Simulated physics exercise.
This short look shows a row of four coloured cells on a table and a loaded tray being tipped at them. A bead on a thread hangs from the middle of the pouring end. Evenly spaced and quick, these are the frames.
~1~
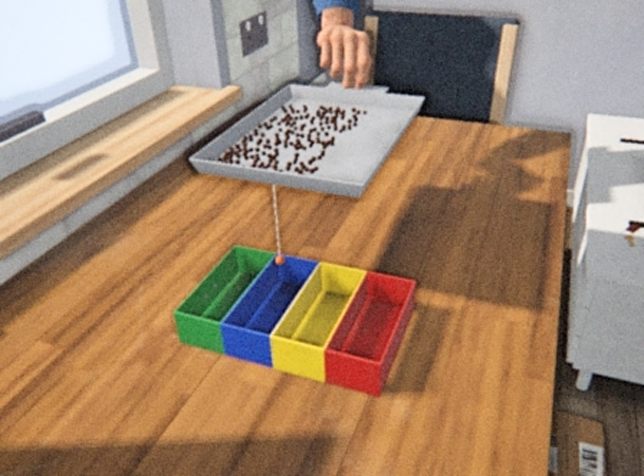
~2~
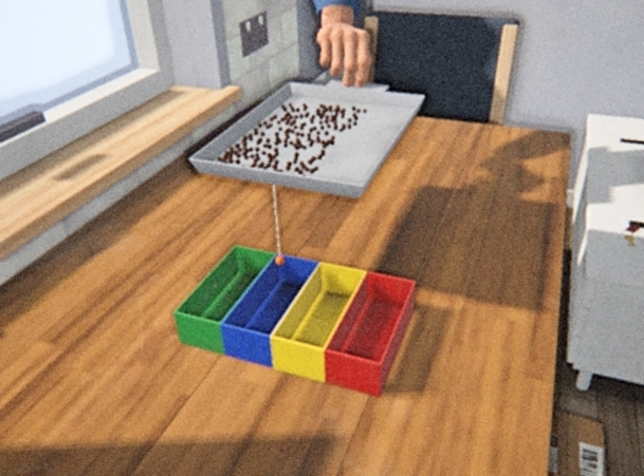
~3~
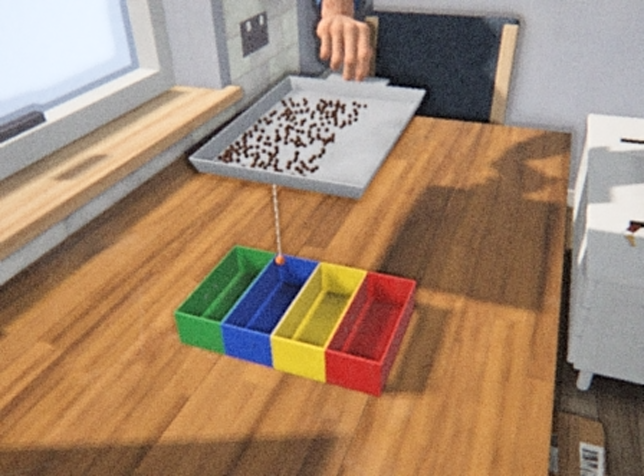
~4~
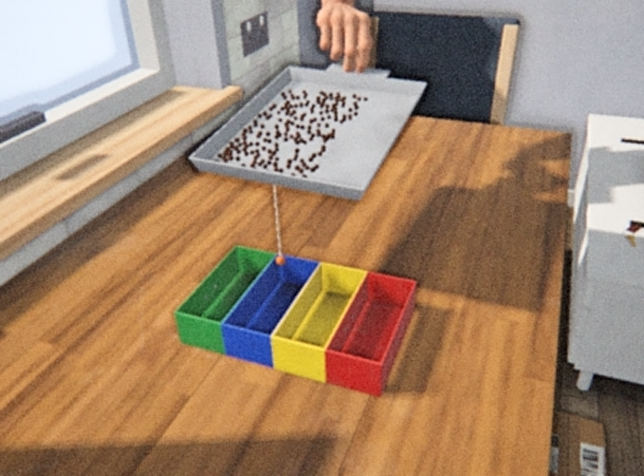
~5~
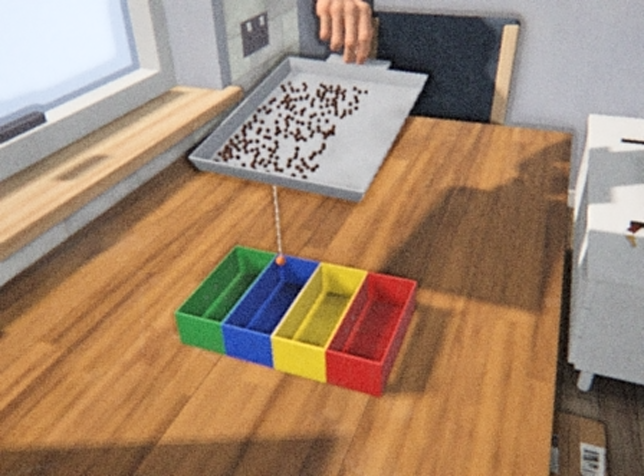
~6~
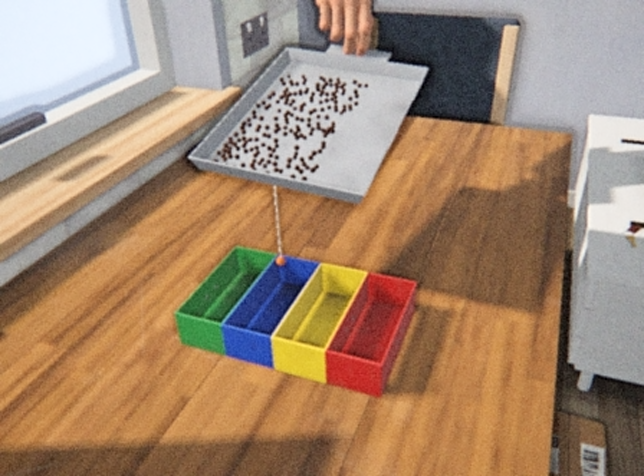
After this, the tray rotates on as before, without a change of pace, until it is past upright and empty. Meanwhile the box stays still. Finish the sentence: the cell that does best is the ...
... Yellow cell.
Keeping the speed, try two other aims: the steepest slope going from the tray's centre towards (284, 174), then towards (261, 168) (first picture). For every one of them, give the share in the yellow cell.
About 10 and 0 percent.
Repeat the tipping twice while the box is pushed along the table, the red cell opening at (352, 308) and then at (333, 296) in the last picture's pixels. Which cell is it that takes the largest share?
Result 1: The cell in red. Result 2: The red cell.
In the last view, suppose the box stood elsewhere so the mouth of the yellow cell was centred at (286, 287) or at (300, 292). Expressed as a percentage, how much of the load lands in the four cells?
Roughly 90% on the first try and 100% on the second.
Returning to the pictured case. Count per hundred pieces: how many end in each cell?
Green cell 0 %, blue cell 10 %, yellow cell 60 %, red cell 20 %.
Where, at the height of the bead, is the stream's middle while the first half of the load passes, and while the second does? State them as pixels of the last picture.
First part (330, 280), rest (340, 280).
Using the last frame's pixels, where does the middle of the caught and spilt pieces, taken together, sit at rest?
At about (328, 327), give or take.
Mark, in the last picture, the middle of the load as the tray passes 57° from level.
Somewhere near pixel (307, 185).
Shortly afterwards, tray tipped steeply; all but a few on the tray; only a few in the yellow cell; only a few in the red cell.
Next, tray tipped right over; a little on the tray; near half in the yellow cell; a little in the red cell; a little in the blue cell; only a few in the green cell; a little falling or outside the box.
Some moments later, tray tipped past a quarter turn; near two thirds in the yellow cell; near a quarter in the red cell; a little in the blue cell; only a few in the green cell.
In the end, tray tipped past a quarter turn; near two thirds in the yellow cell; near a quarter in the red cell; a little in the blue cell; only a few in the green cell.
